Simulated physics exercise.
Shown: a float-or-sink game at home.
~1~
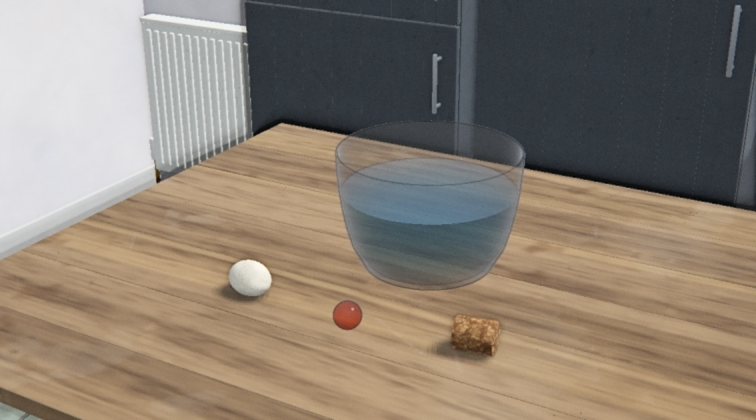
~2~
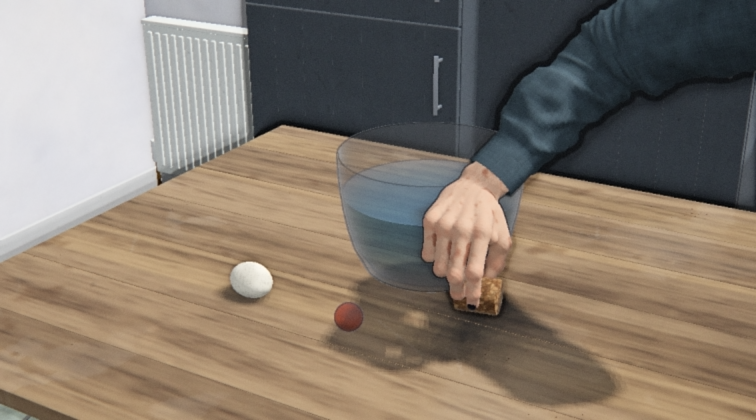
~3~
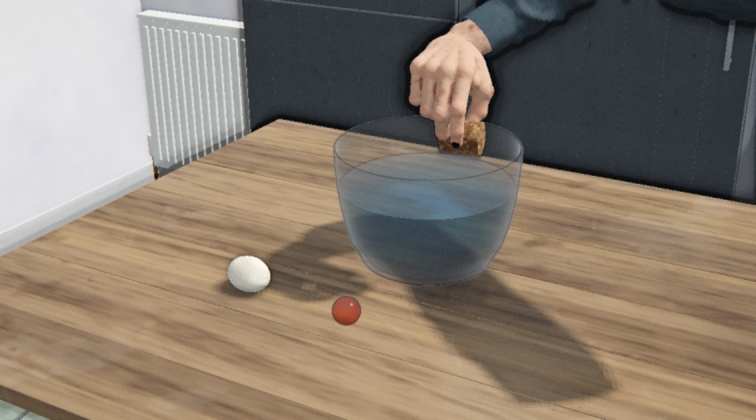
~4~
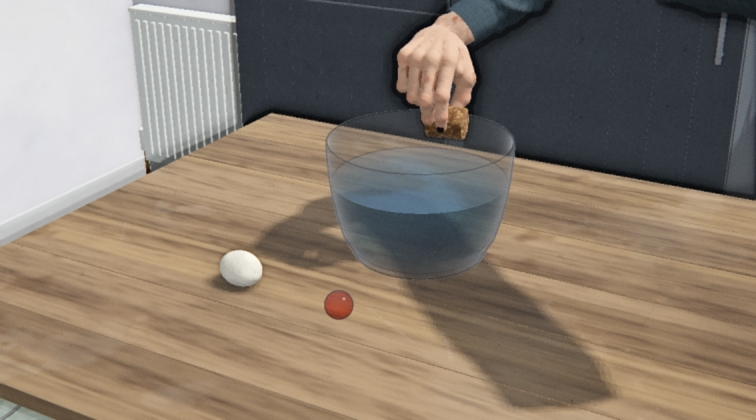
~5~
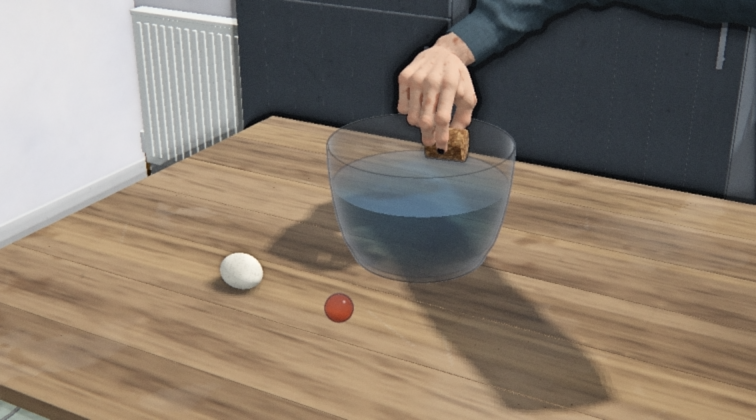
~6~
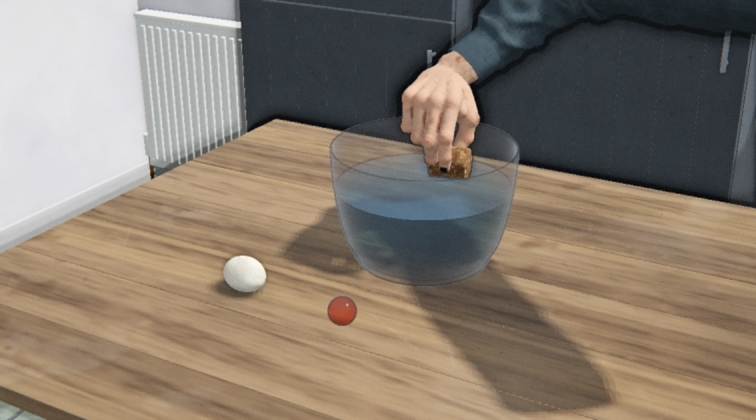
On a wooden table, a hand lifts a brown cork and lowers it over water.
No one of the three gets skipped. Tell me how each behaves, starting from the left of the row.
Going from the left, the first one heads down, the next one heads down, and the last one keeps afloat.
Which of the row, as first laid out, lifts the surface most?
That is the leftmost piece.
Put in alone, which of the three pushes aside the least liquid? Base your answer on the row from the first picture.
Result: The right-hand body.
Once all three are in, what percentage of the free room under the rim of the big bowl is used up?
4 per cent.
Shortly, the cork bobs at the top.
Then, the glass marble ends at the bottom.
At the finish, the egg ends at the bottom; afloat, cork.
